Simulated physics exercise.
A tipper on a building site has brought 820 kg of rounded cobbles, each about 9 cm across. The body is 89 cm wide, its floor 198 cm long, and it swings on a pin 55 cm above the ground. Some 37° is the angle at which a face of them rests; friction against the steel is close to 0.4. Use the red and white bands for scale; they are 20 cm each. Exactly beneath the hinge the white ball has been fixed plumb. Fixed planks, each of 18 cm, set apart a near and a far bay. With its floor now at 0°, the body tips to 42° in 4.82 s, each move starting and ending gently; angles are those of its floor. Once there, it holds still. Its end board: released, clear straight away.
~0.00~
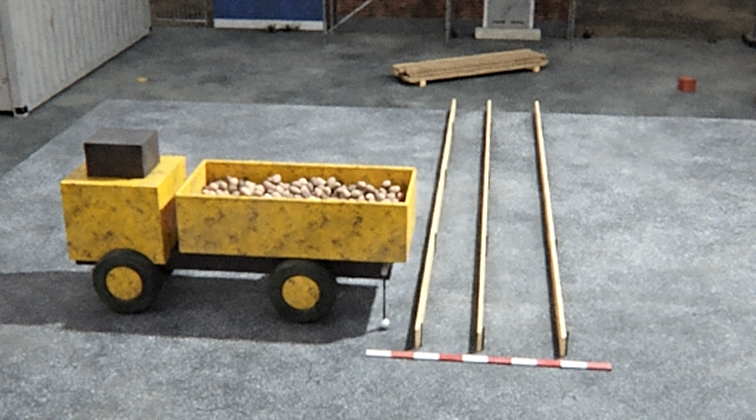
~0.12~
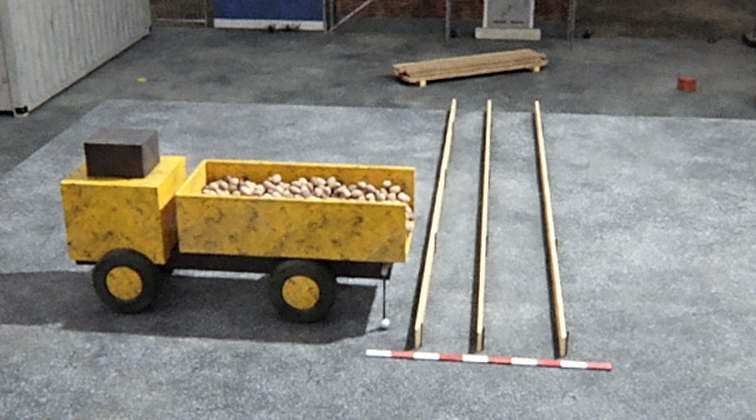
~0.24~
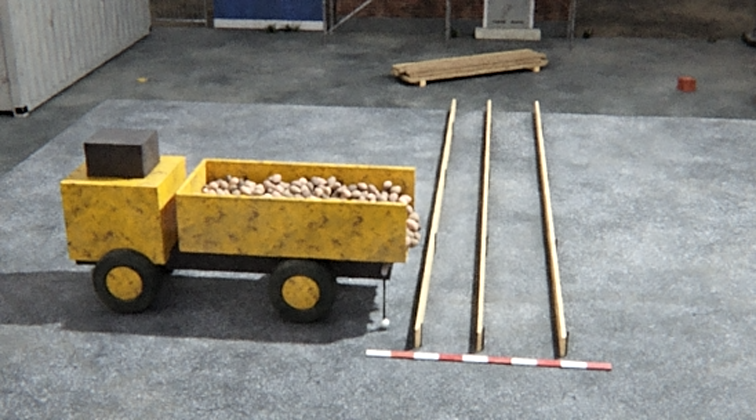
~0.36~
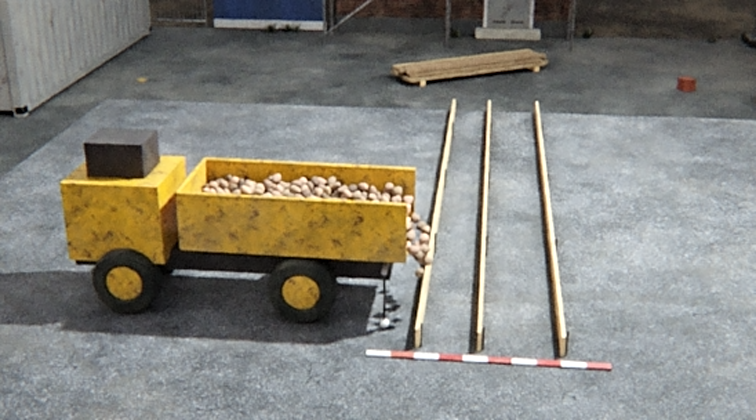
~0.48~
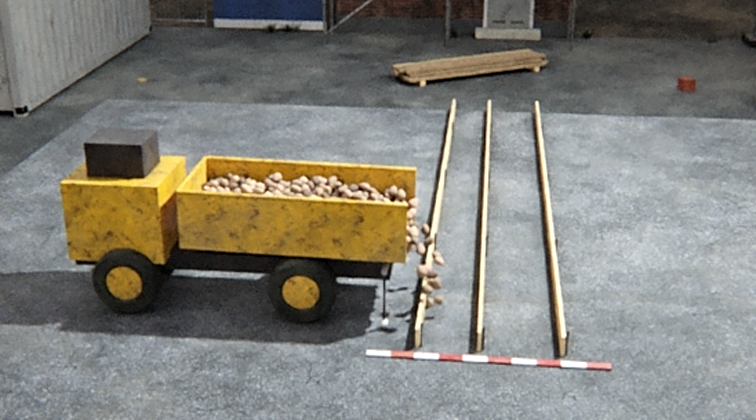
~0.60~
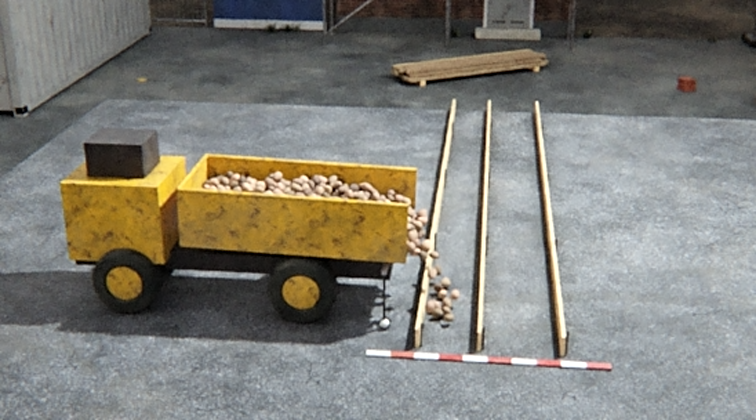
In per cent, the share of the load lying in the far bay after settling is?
Near 30 per cent of it.
After 3.6 s the floor is at 35°; 31 % in the body, 9 % short of the bays, 51 % in the near bay, 8 % in the far bay; the foremost stones are at (544, 313).
After 4.9 s the floor is at 42°; 0 % in the body, 20 % short of the bays, 53 % in the near bay, 28 % in the far bay; the foremost stones are at (552, 309).
After 5.3 s the floor is at 42°; 0 % in the body, 20 % short of the bays, 52 % in the near bay, 28 % in the far bay; the foremost stones are at (552, 309).
After 8.0 s the floor is at 42°; 0 % in the body, 20 % short of the bays, 52 % in the near bay, 28 % in the far bay; the foremost stones are at (552, 309).
